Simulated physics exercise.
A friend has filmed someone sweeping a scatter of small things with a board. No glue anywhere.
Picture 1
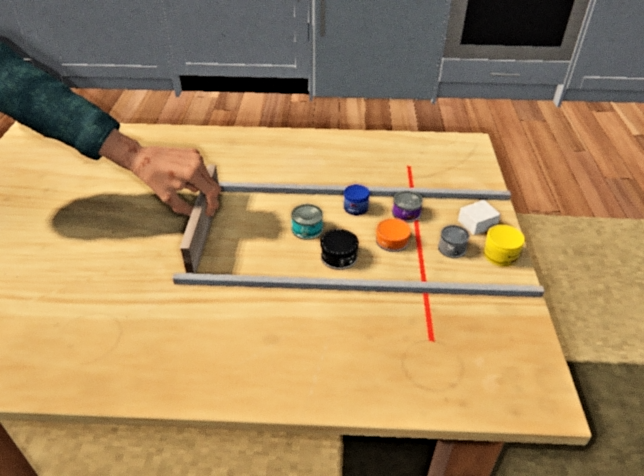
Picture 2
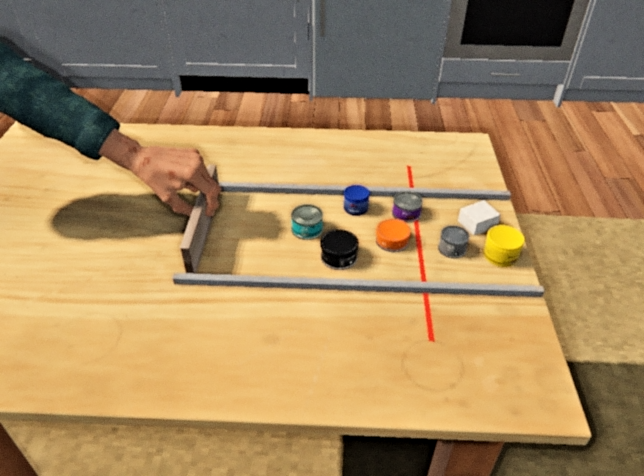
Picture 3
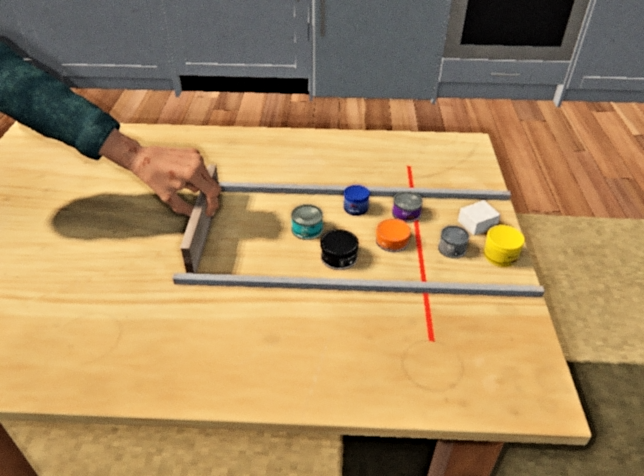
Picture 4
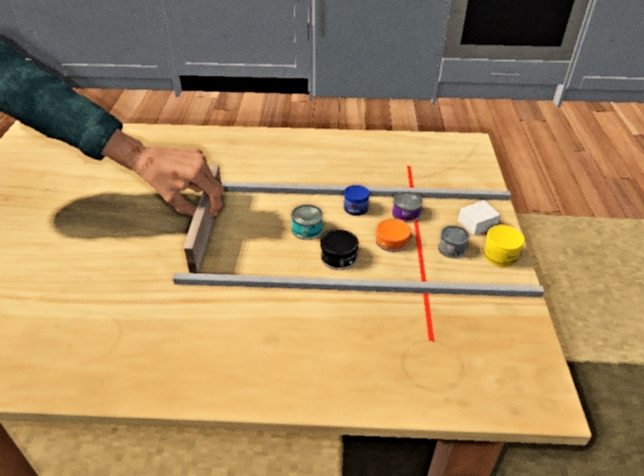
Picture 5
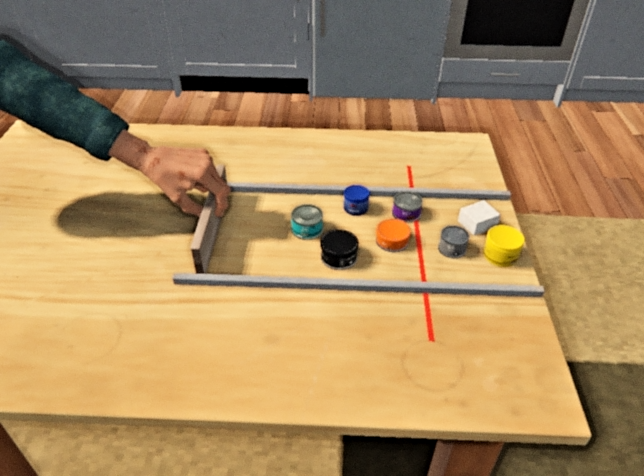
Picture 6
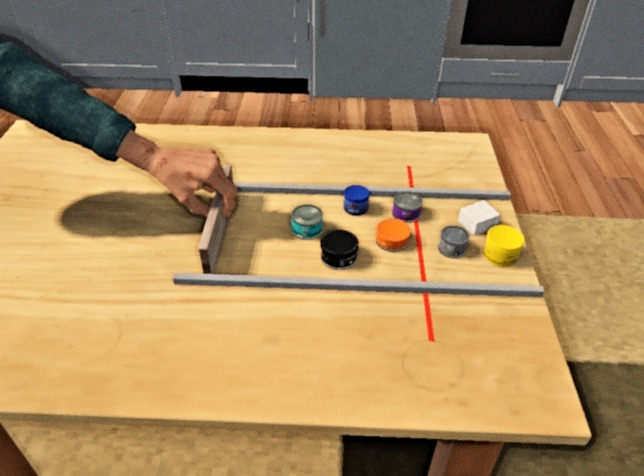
At the start, a hand holds a small board upright between two grey rails on a wooden table, left of several small tubs and tins, a white block and a red line. The board stays almost still, then the hand slides it slightly right, without touching the objects, which remain in place.
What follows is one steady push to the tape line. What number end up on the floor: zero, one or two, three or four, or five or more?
As it turns out, the number that fall off is zero.
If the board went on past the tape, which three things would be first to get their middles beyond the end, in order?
They are the yellow tub, the grey pot, the white block.
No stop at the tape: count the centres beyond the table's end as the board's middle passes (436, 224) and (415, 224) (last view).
Past the end: 1 and 0.
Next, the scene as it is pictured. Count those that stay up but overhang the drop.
1 of them.
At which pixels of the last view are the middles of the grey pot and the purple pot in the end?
First (496, 246), then (454, 211).
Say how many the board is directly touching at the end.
3 of them.
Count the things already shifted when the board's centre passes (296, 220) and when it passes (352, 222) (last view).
First 1, then 4.
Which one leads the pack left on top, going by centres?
The yellow tub.
Soon after, none off yet; yellow tub at rest near (503, 246); white block at rest near (479, 218); grey pot at rest near (454, 242).
At rest, the number that fall off is zero.
